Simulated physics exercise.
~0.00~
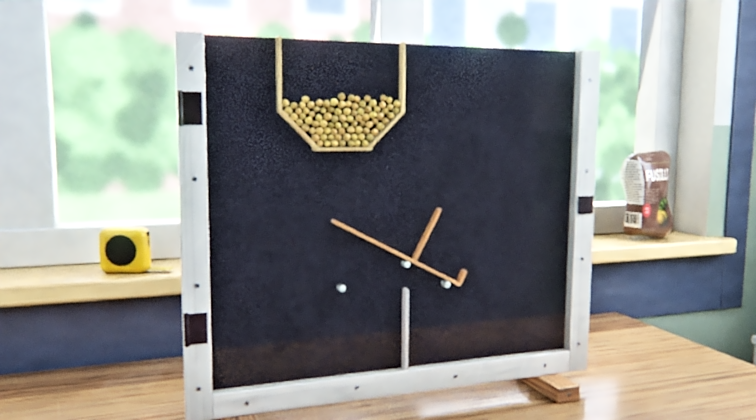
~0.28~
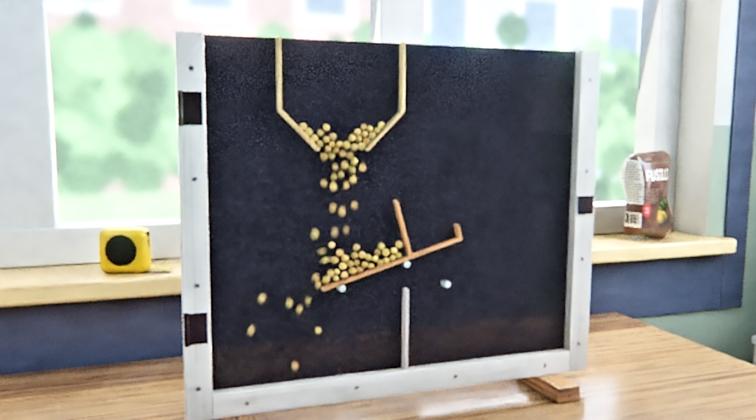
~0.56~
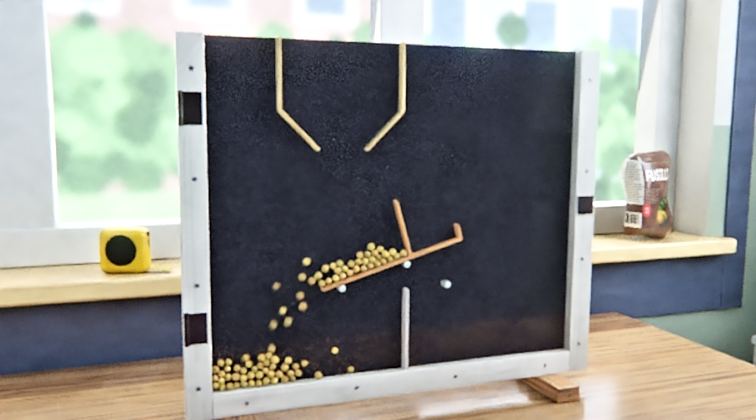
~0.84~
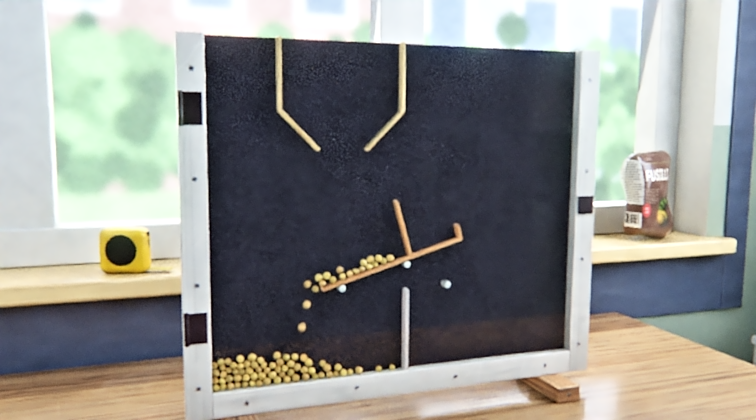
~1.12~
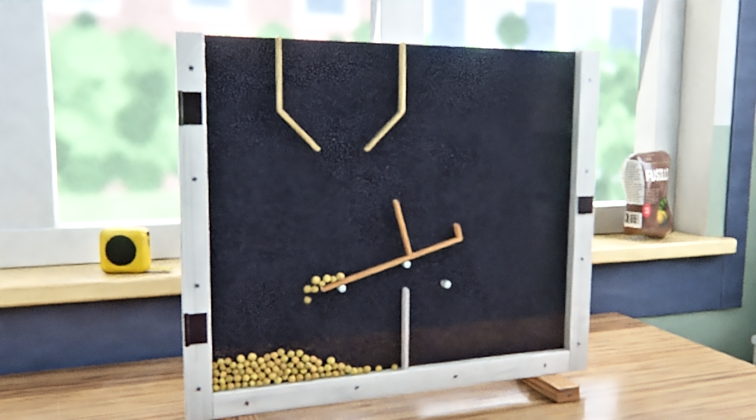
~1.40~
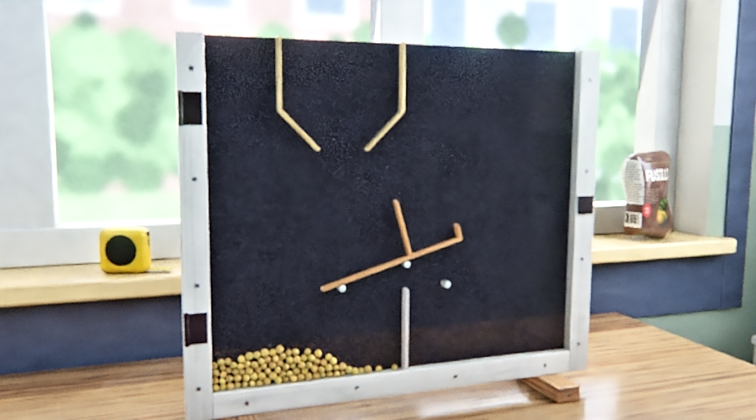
On a wooden table before a bright window, a shallow dark-backed box with a pale frame stands on edge, seen from the front by a still camera. Pale yellowish beads fill a hopper near the top, above a tilted orange-brown tray with an upright arm, and a short divider separates two bins below. The hopper opens and beads pour down as the tray tips over, its left end now low. They gather on the tray and spill off that end into the left bin. The hopper empties, then the tray gradually clears, leaving all the beads heaped at left and the right bin empty.
